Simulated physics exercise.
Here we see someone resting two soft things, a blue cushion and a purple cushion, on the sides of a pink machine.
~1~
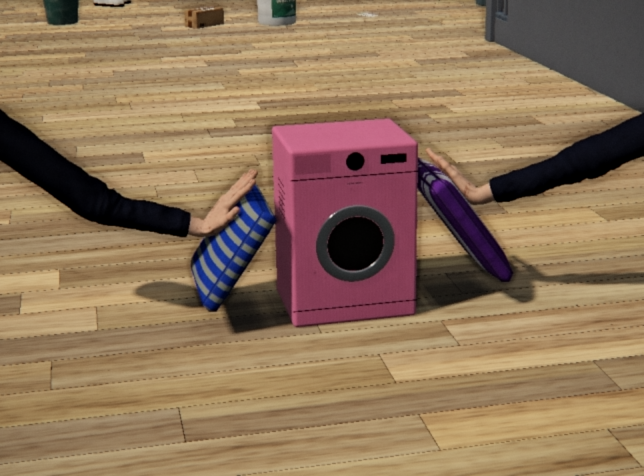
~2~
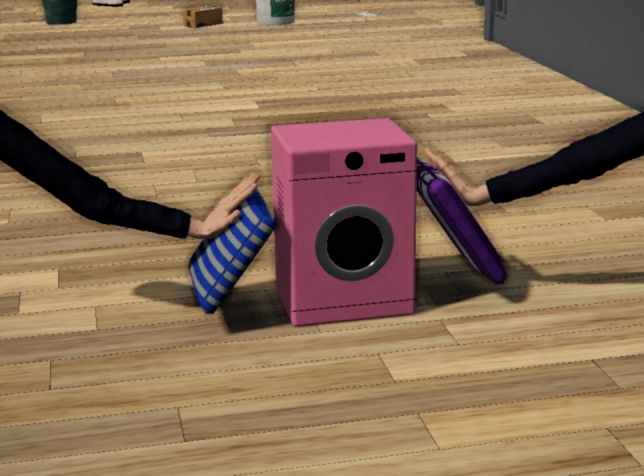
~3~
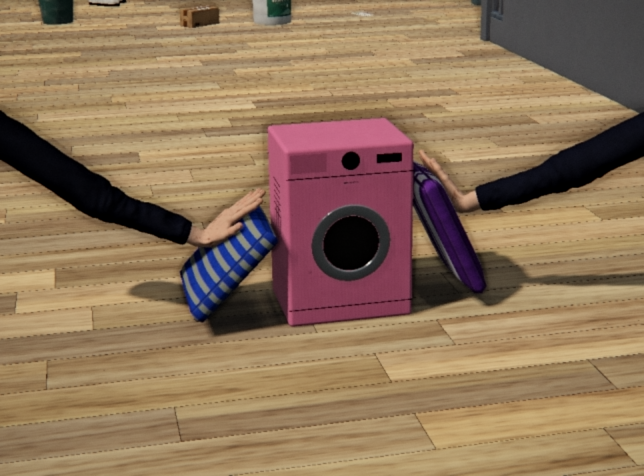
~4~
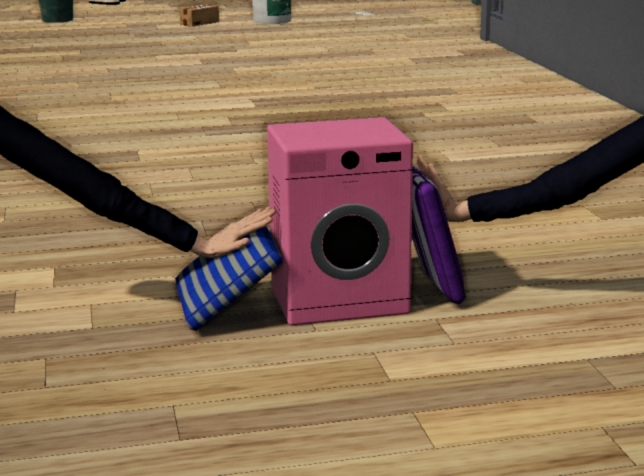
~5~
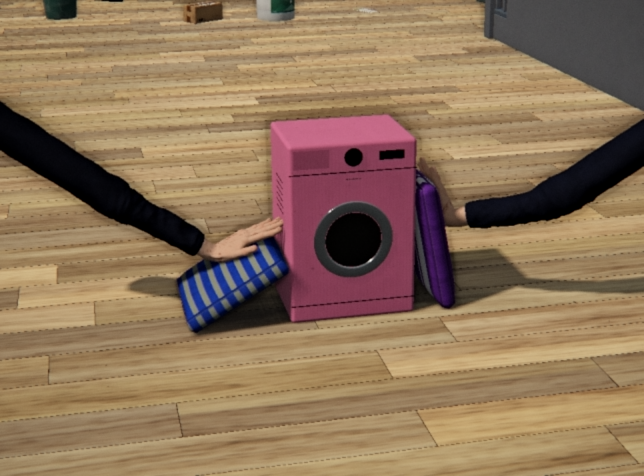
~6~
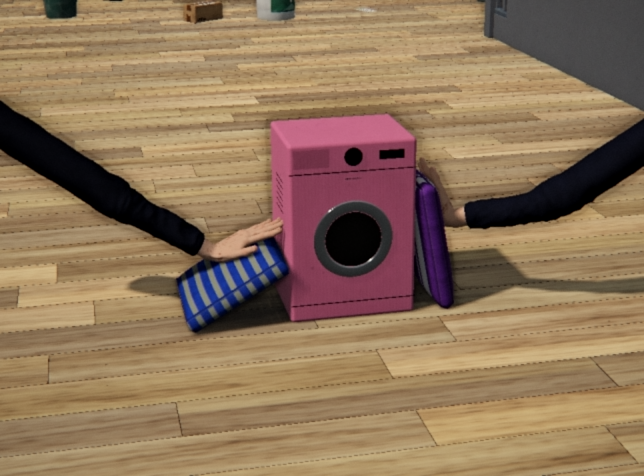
On a light wooden floor, two dark-sleeved arms press a blue striped cushion and a purple cushion against the left and right sides of a pink machine. The blue one slides down into a low slant while the purple one swings nearly upright, and then both barely move.
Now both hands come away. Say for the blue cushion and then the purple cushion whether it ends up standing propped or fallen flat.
In the end the blue cushion ends up flat, the purple cushion stays propped.
Then, 0.28 s on from there, blue cushion flat on the floor near (226, 292); purple cushion propped as before near (423, 232).
Then, 0.70 s on from there, blue cushion flat on the floor near (226, 295); purple cushion propped as before near (423, 232).
In the end, blue cushion flat on the floor near (226, 295); purple cushion propped as before near (423, 232). The blue cushion slides down flat and the purple cushion keeps leaning.
